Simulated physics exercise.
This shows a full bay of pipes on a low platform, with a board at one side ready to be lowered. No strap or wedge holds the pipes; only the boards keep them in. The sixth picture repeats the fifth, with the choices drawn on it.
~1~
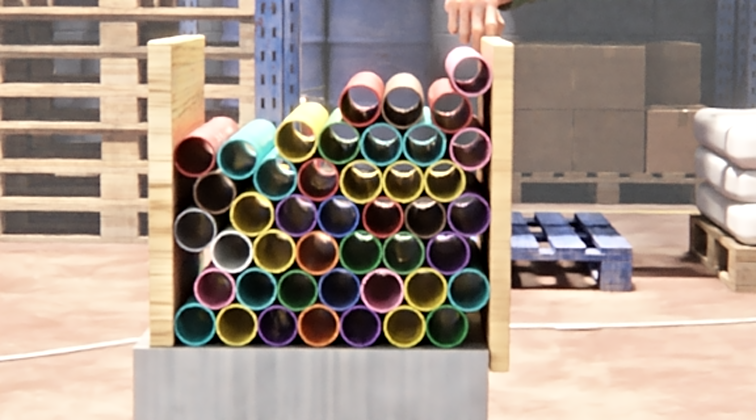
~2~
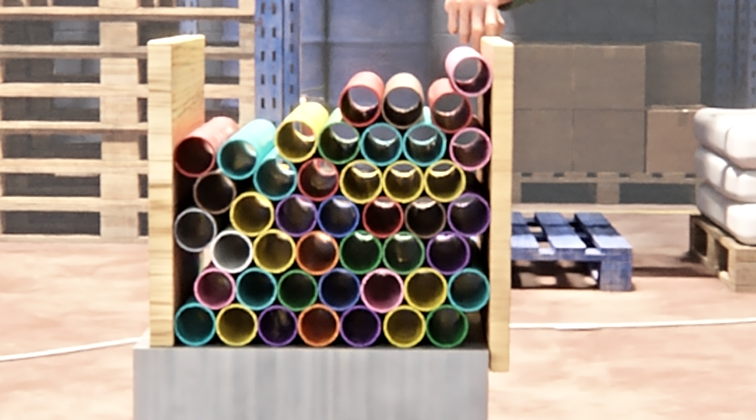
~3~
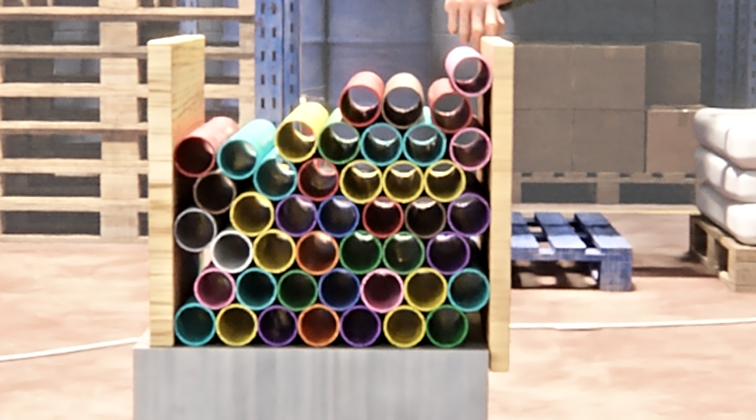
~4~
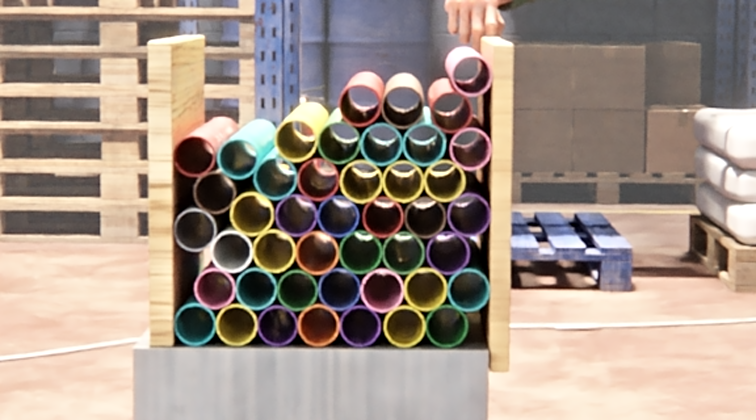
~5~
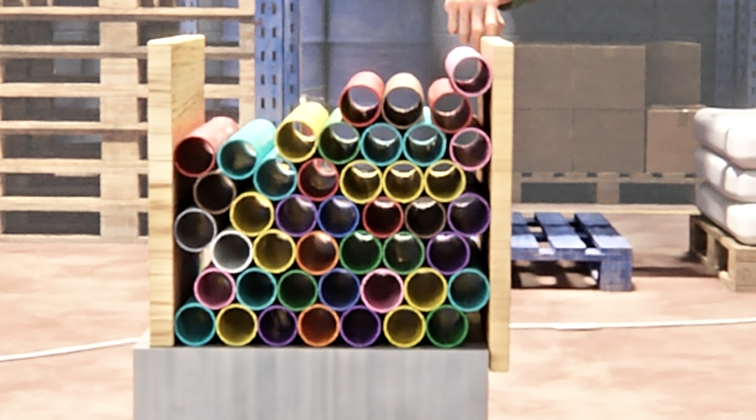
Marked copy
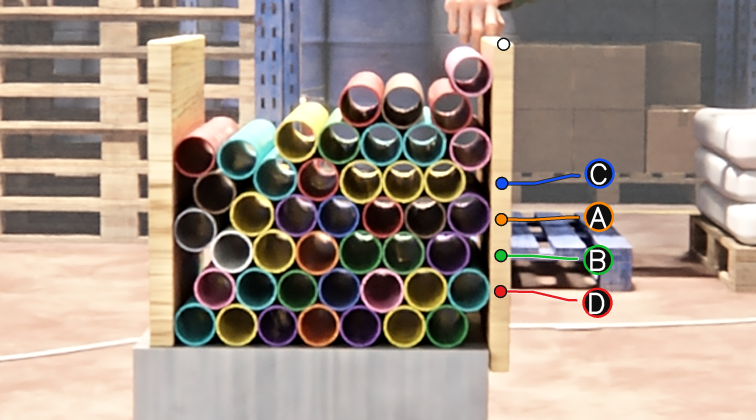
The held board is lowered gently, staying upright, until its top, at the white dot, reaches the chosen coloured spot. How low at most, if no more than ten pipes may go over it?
It can be let down to D.
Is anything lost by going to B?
Yes, at B.
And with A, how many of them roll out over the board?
It comes to three.
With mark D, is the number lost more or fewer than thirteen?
At D, fewer than thirteen.
On the marked copy, A at (501, 220); B at (501, 256); C at (502, 184); D at (501, 292); the white dot at (504, 45).
Taking D. A third of the way, top of the board (492, 149).
Two thirds of the way, top of the board (490, 266).
When it is over, top of the board (490, 290), about seven out over the board.
As for the rest, A three out over the board; B about seven out over the board; C one out over the board.
